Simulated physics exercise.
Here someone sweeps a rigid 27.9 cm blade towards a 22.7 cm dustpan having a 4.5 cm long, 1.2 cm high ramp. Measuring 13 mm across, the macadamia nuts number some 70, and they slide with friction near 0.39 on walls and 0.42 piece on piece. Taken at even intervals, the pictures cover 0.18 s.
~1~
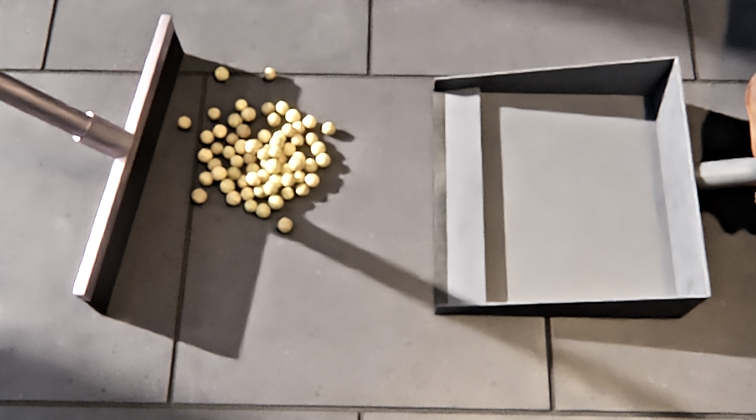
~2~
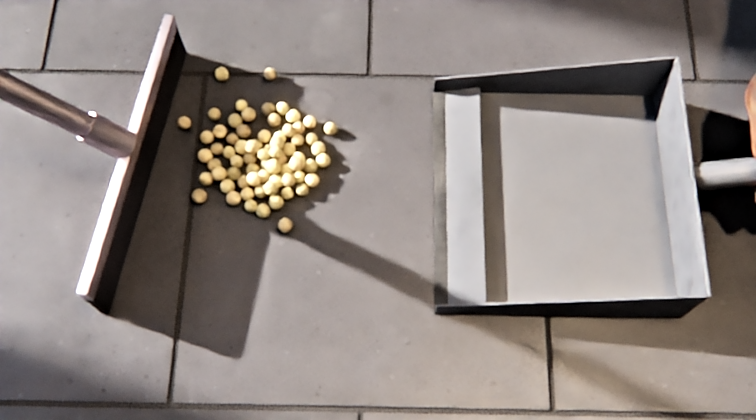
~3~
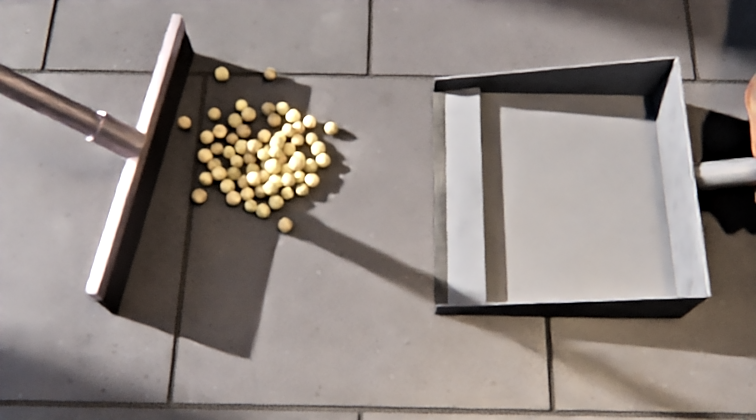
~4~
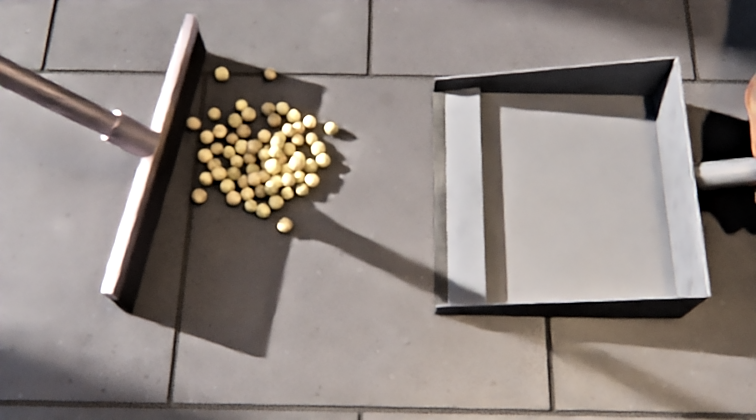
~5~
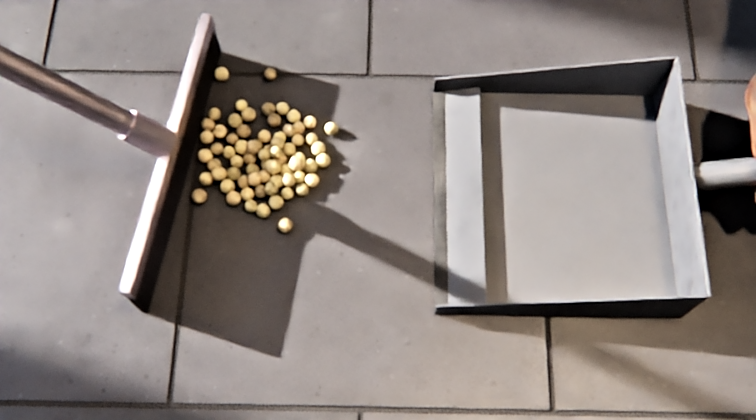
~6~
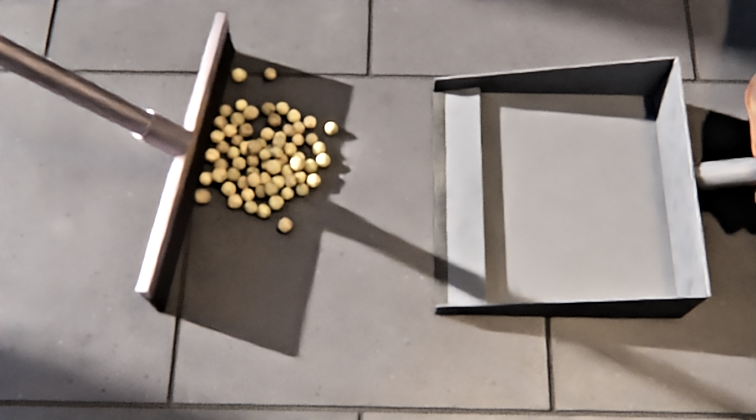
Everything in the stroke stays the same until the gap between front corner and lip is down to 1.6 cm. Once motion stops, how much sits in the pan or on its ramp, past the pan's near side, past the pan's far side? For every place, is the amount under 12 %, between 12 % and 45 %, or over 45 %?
At the end, in the pan or on its ramp: A middling portion; past the pan's near side: A slim portion; past the pan's far side: A slim portion.
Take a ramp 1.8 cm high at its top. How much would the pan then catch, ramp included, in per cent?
Then around 25 percent, ramp counted.
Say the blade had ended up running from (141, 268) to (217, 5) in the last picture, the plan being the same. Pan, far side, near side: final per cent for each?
Per cent by place - pan 5, far side 20, near side 0.
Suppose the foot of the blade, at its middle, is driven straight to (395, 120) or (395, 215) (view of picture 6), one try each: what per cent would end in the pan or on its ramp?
Close to 15 and 35 percent, in that order.
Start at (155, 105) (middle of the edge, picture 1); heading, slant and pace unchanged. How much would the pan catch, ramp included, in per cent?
Roughly 15 percent, ramp included.
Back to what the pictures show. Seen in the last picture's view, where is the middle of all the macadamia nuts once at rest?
Estimated resting centre: Around (430, 166).
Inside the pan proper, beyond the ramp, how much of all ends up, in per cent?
Estimate: About 0 %.
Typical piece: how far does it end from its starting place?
Median: Approx. 16 cm.
Then, 0.24 s after the last picture, middle of the blade 13 cm from the lip; 0 % over the lip, far side 5 %, near side 0 %.
Then, 0.40 s after the last picture, middle of the blade 7 cm from the lip; 0 % over the lip, far side 5 %, near side 0 %.
Then, 0.68 s after the last picture, middle of the blade 4 cm from the lip; 30 % over the lip, far side 5 %, near side 0 %.
In the end, pan 30 %, near side 0 %, far side 5 %, in front of the lip or behind the blade 60 %.
